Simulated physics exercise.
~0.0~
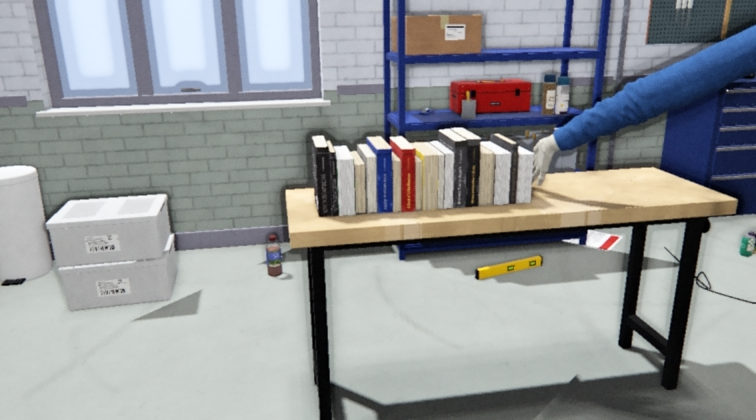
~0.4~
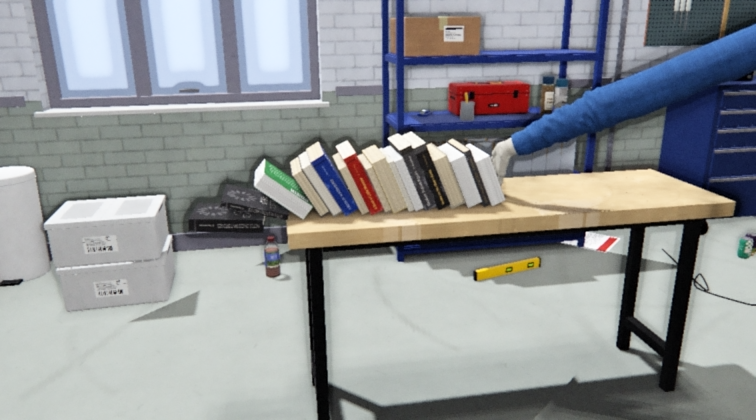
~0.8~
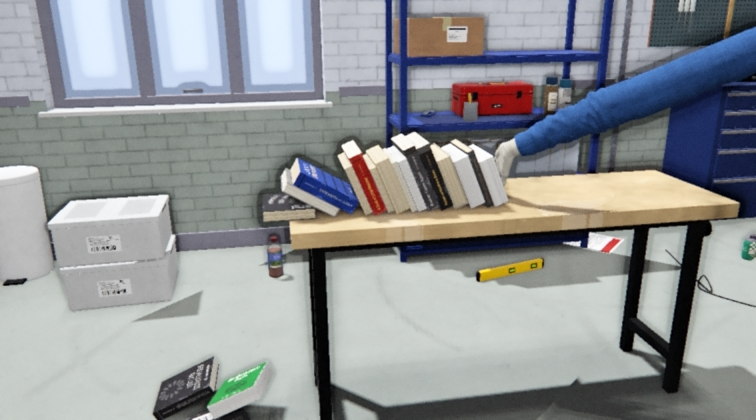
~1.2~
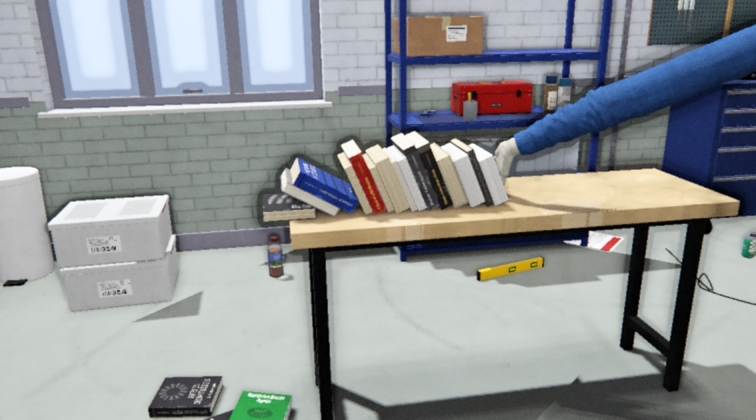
Workshop table with a blue-sleeved hand pushing a row of books left, some dropping to the floor, the rest left leaning.
